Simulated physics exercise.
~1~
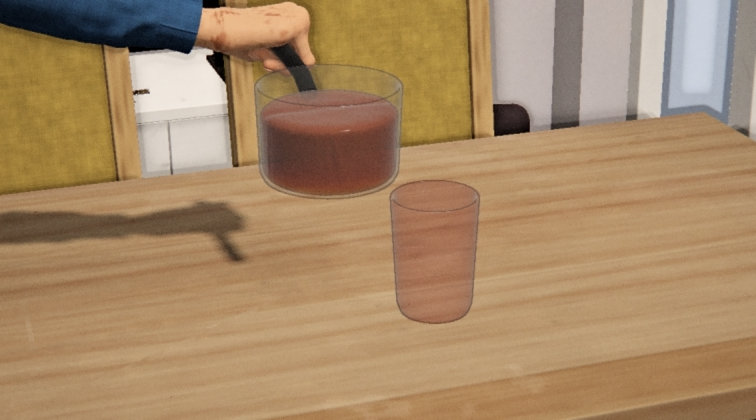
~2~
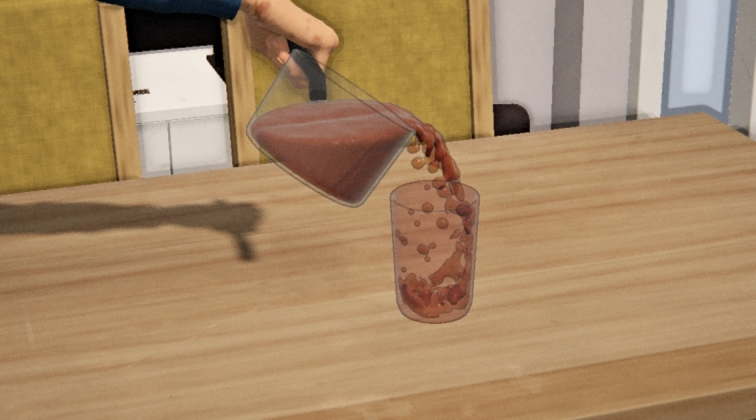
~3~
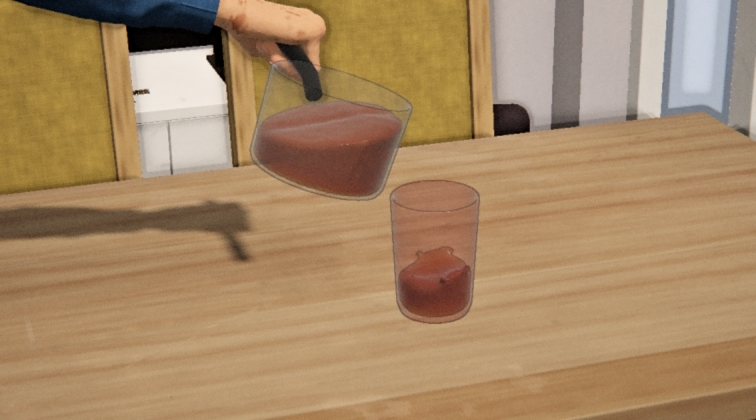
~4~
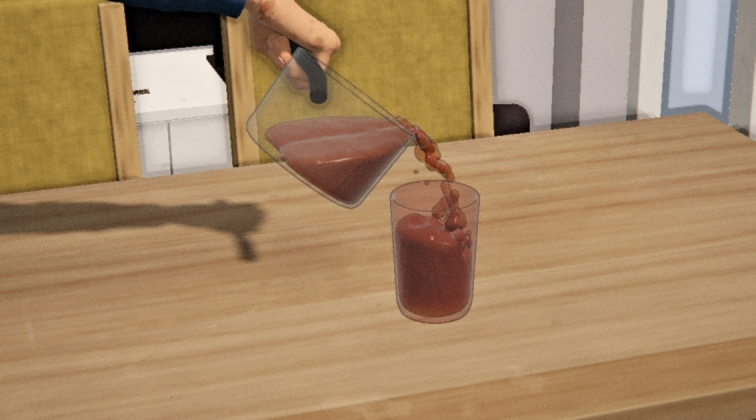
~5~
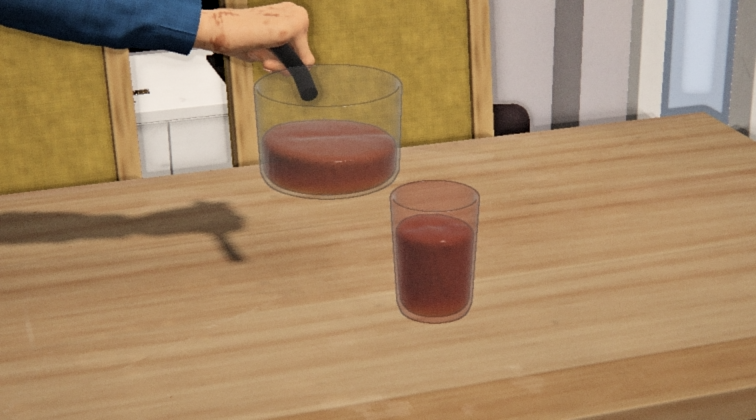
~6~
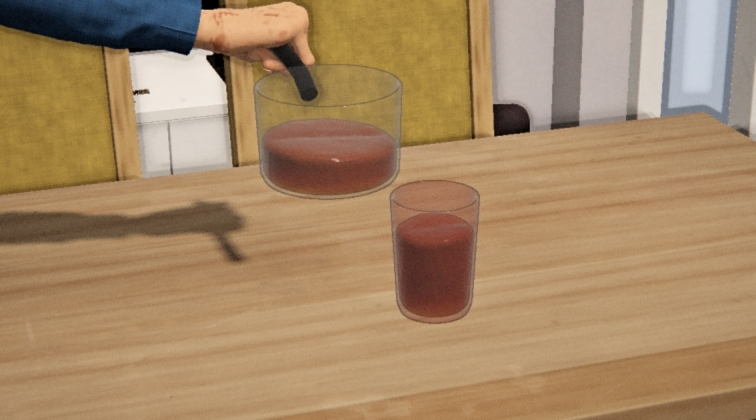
A hand in a blue sleeve holds a clear pot of reddish-brown tea by its black handle, above a wooden table seen from slightly above. An empty, pink-tinted tumbler stands below and to the right, with mustard-yellow chairs behind. The hand tips the pot rightward, and tea spills over its rim into the tumbler in a broken stream. The pot eases back, leaving a shallow pool in the glass, then leans again and pours more. Finally the hand levels the pot, still partly full, while the tumbler stands mostly filled and the table around it looks clean.
